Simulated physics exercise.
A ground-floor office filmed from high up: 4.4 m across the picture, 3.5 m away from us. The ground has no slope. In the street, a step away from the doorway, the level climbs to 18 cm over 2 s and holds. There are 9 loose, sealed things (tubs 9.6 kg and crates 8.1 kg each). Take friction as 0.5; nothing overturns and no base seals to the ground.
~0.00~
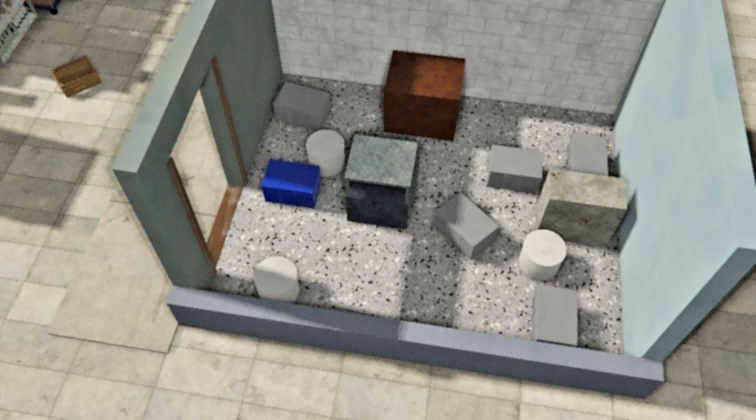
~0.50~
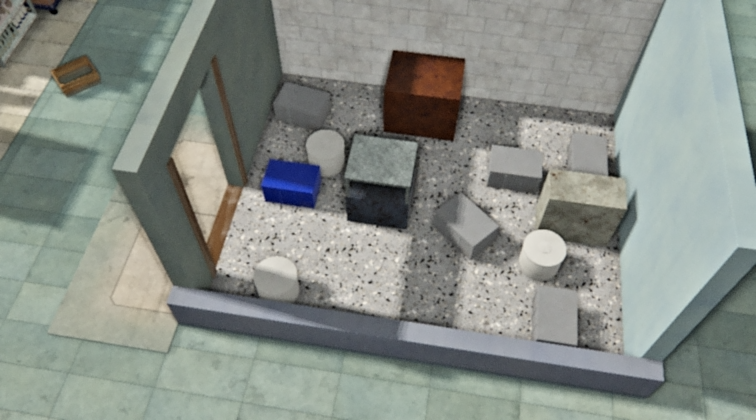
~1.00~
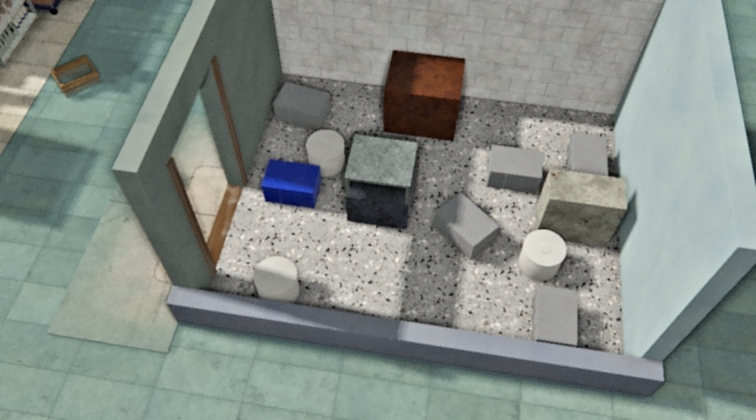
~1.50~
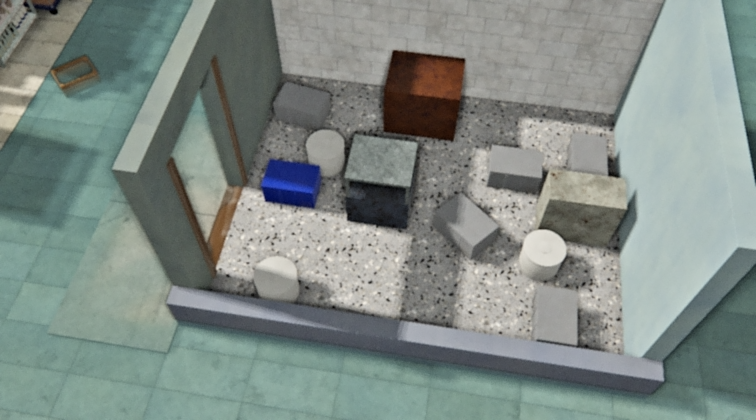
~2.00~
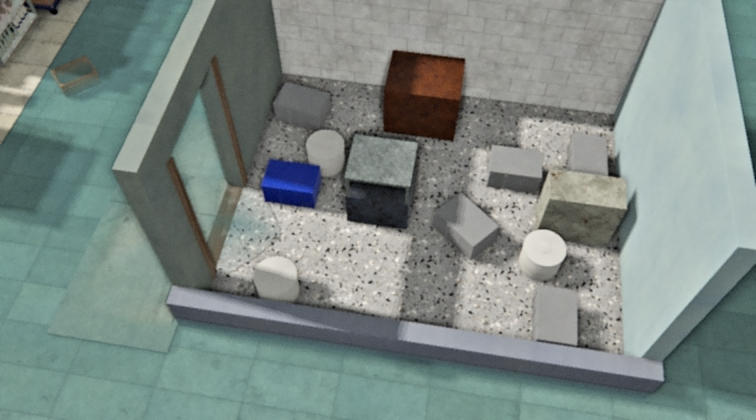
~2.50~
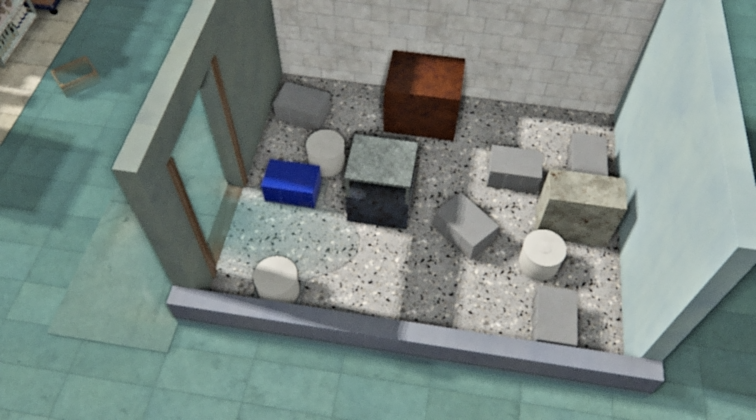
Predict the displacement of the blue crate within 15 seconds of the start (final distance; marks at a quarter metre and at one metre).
The blue crate slides a little.
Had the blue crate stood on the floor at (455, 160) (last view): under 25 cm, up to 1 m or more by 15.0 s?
It moves a short way.
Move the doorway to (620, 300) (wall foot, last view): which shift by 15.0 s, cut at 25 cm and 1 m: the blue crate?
In that case the blue crate ends far away.
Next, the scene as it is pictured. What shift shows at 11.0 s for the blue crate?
About 40 cm.
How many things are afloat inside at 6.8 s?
At that moment 4.
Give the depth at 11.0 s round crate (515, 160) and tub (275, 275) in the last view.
Roughly 10 and 14 cm.
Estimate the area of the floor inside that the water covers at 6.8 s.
About 12 m2.
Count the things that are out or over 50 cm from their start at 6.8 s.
3 of them.
After 3.5 s the blue crate is near (294, 162), 0.2 m from its start, aground; 0 afloat.
After 6.8 s the blue crate is near (281, 139), 0.6 m from its start, afloat; 4 afloat.
After 11.0 s the blue crate is near (280, 150), 0.4 m from its start, afloat; 9 afloat.
After 15.0 s the blue crate is near (328, 163), 0.4 m from its start, afloat; 9 afloat.
